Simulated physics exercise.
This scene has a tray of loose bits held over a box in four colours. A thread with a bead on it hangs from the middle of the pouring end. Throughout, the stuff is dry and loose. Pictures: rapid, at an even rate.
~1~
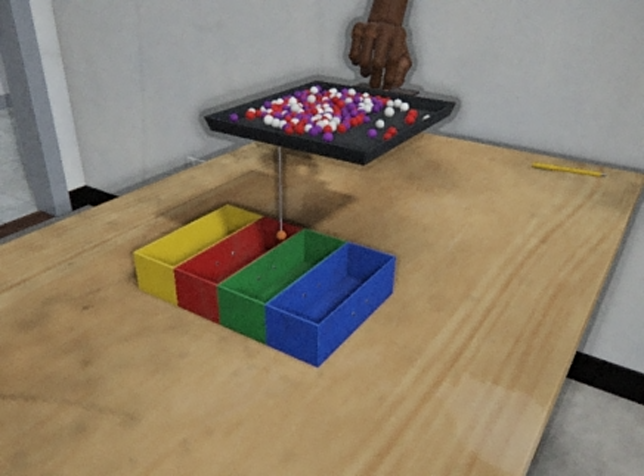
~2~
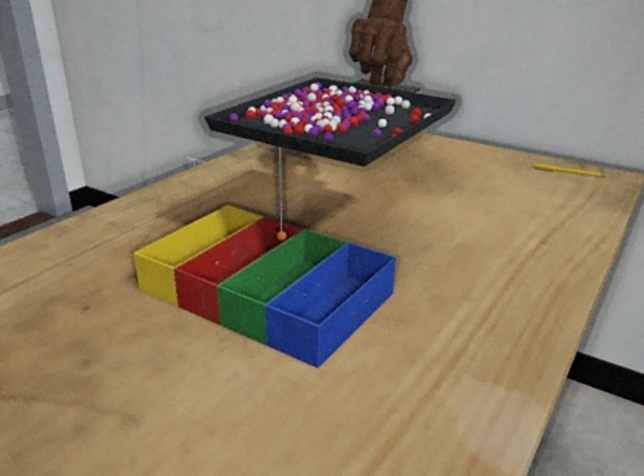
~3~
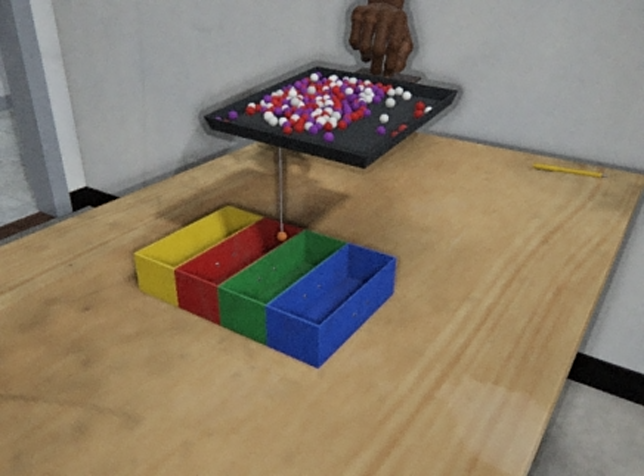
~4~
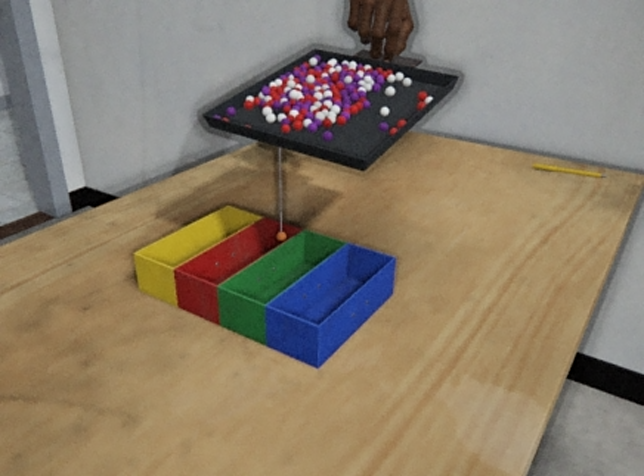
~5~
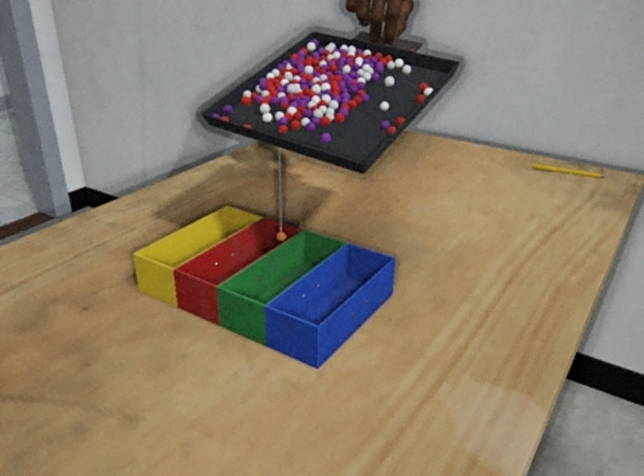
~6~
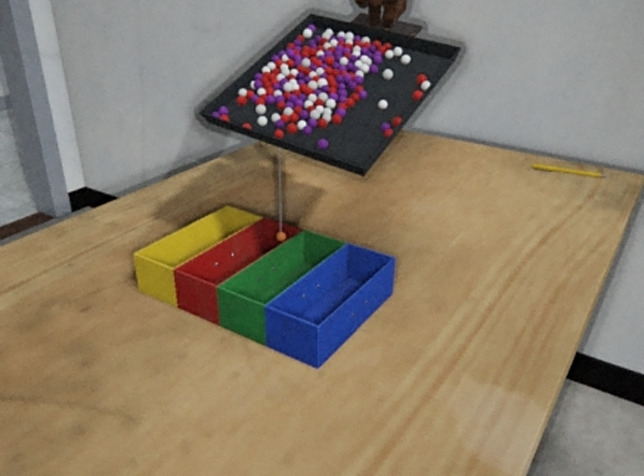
A dark brown hand at the top grips the far edge of a black tray of red, white and purple beads, seen from a fixed, raised view over a wooden table. Below are yellow, red, green and blue compartments, an orange bead on a hanging thread, and a yellow pencil at right. The hand steadily raises the tray's far side, and the beads begin shifting toward the near edge.
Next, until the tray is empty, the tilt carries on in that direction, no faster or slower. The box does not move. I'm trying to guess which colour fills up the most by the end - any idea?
Go with blue; that cell ends fullest.
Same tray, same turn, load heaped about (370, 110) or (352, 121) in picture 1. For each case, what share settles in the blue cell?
First case: Close to 50 %; second case: Close to 50 %.
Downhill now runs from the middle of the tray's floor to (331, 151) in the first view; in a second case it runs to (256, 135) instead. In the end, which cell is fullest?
The blue one, then the yellow cell.
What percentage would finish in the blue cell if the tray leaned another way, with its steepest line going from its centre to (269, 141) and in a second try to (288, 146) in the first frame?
Case one near 10 %; case two near 20 %.
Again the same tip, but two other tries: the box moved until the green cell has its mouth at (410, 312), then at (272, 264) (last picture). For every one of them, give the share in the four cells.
You'd get 70 per cent first and 70 per cent second.
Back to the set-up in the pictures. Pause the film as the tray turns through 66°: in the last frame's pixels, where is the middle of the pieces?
I'd put the middle of the pieces at roughly (308, 162).
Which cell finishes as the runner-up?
The green cell.
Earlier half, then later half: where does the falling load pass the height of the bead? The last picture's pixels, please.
Around (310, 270) first; around (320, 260) second.
Soon after the last picture, tray tipped steeply; about half on the tray; a small part in the blue cell; a stray few in the green cell; a stray few in the red cell; about a third falling or outside the box.
A little later, tray tipped past a quarter turn; a stray few on the tray; about a third in the blue cell; about a quarter in the green cell; a small part in the red cell; about a third falling or outside the box.
Later still, tray tipped past a quarter turn; about half in the blue cell; about a quarter in the green cell; a small part in the red cell; about a quarter falling or outside the box.
By the end, tray tipped past a quarter turn; about half in the blue cell; about a quarter in the green cell; a small part in the red cell; none in the yellow cell; about a quarter outside the box.
